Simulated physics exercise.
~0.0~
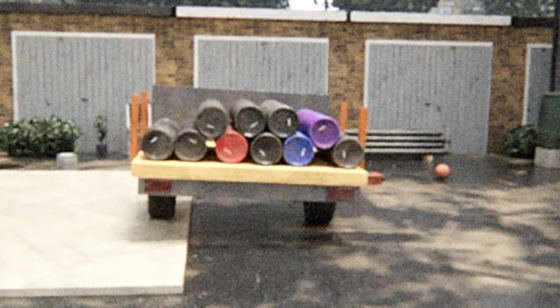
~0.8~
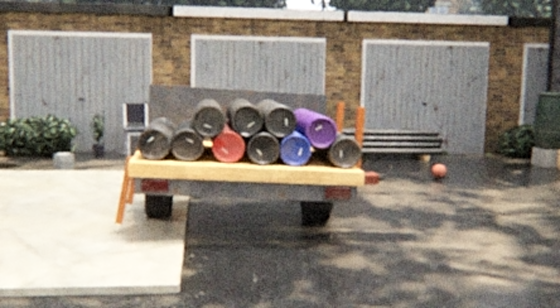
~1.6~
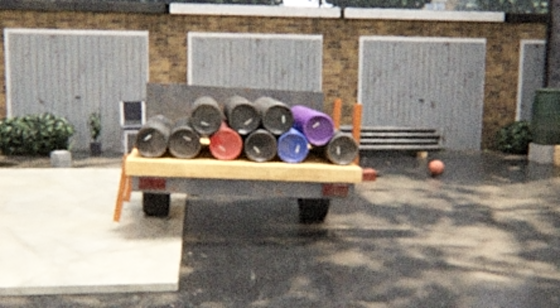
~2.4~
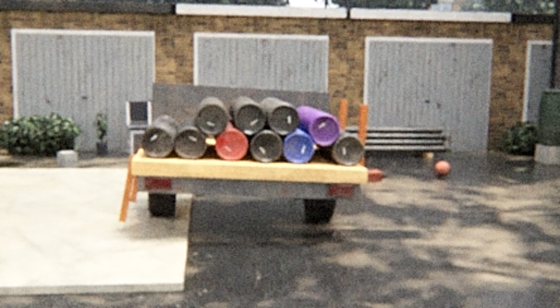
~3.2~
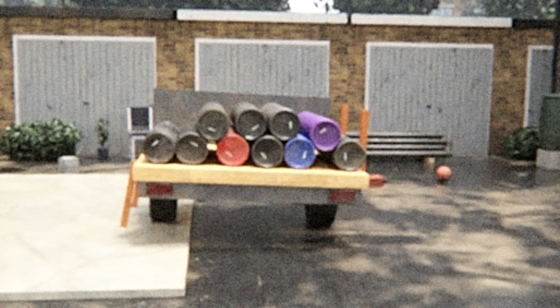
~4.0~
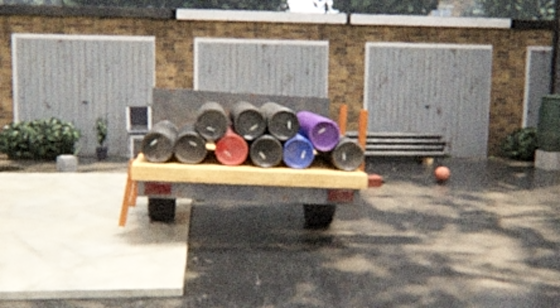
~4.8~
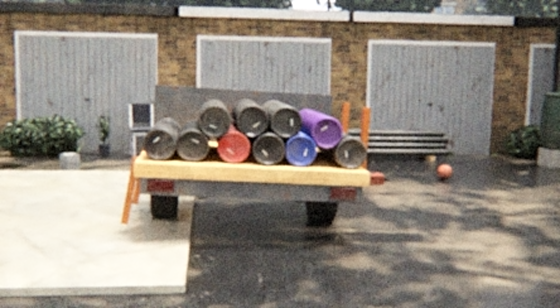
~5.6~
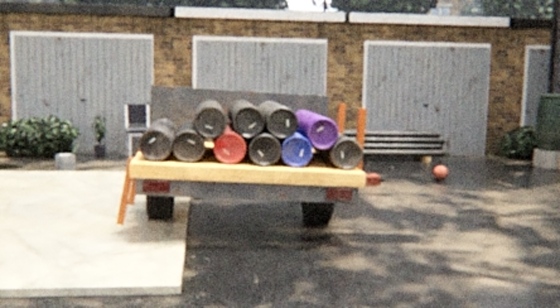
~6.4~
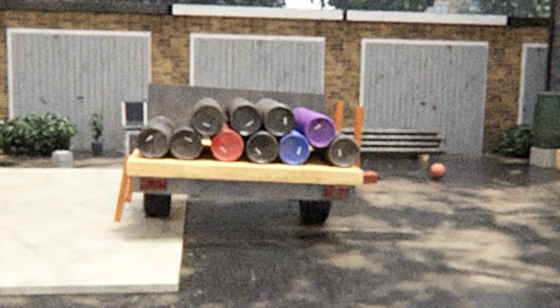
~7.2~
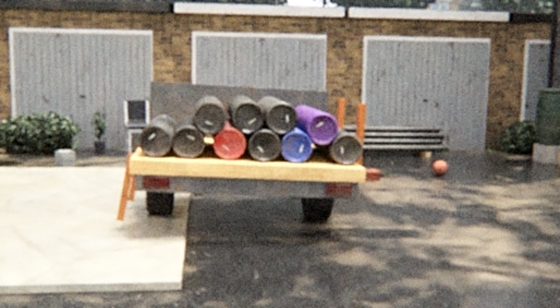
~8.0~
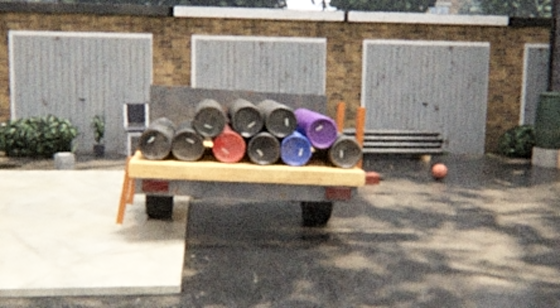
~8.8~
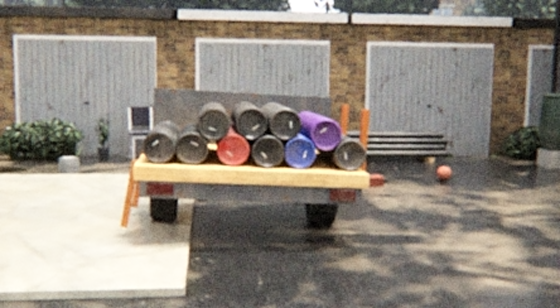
Orange posts on a trailer's left side swinging out and down while the stacked purple, red, blue and dark cylinders stay put.
